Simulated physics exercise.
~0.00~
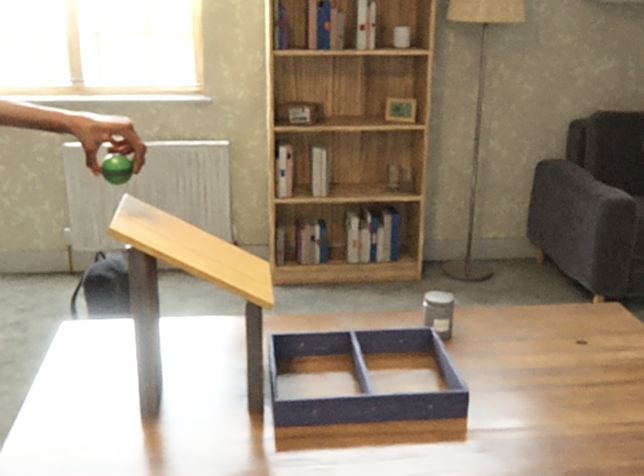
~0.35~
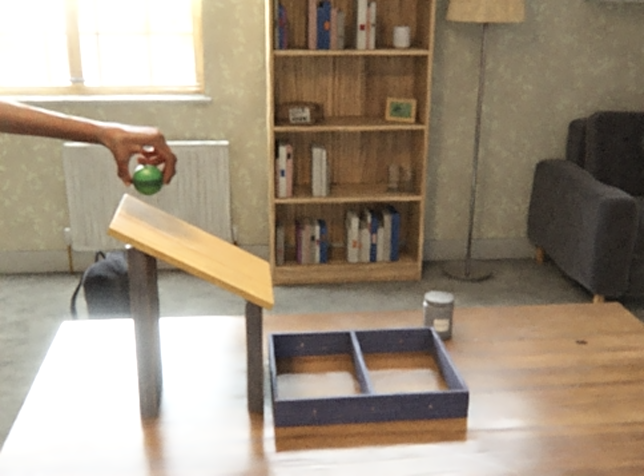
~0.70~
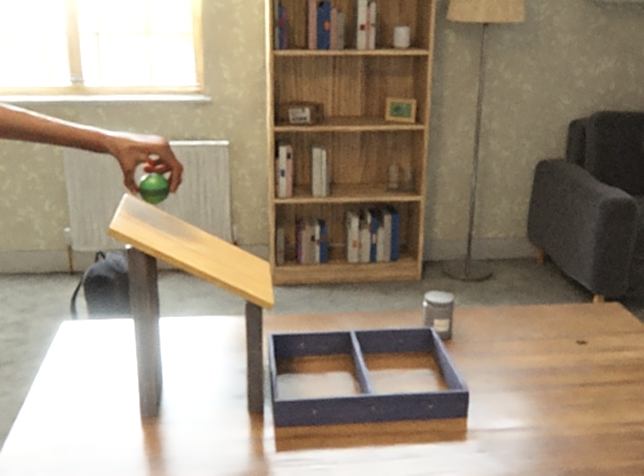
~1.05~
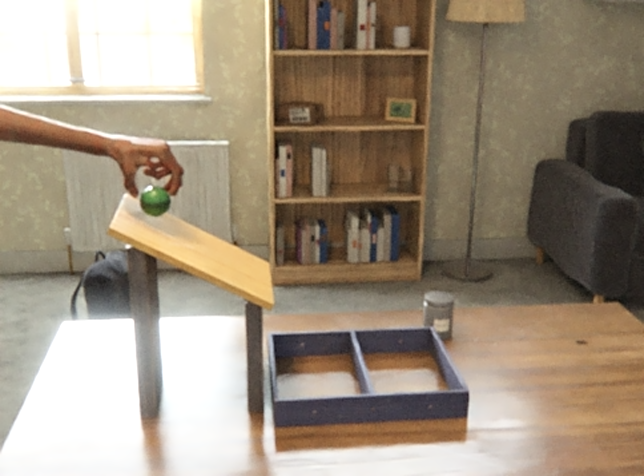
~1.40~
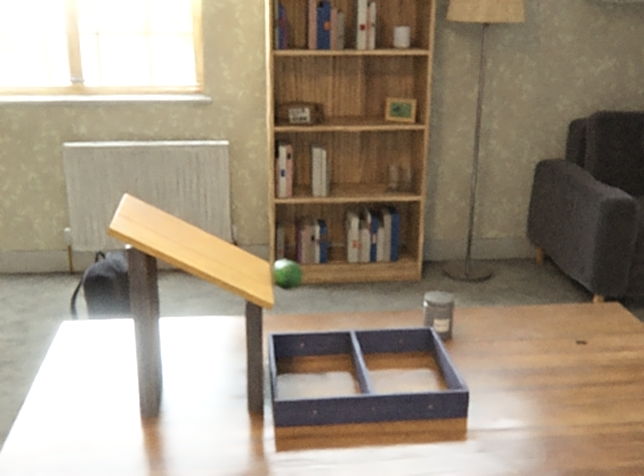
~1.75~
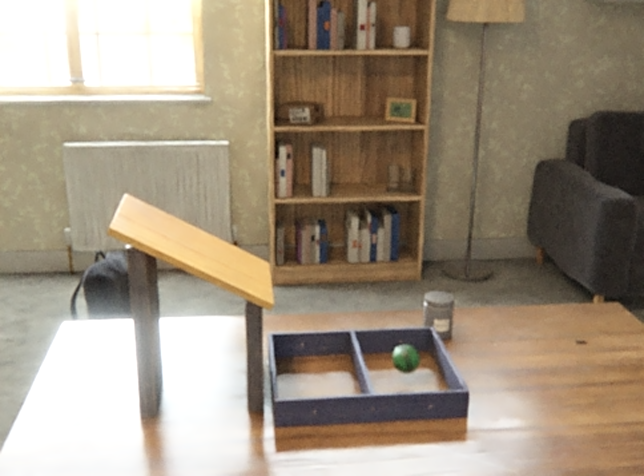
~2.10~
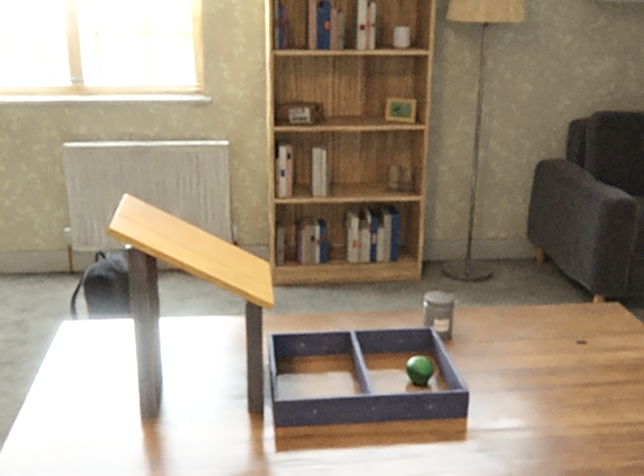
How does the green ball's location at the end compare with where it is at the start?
At the start the green ball is held in a hand above the raised end of the board. At the end it rests lower and to the right, in the farther bay of the tray.
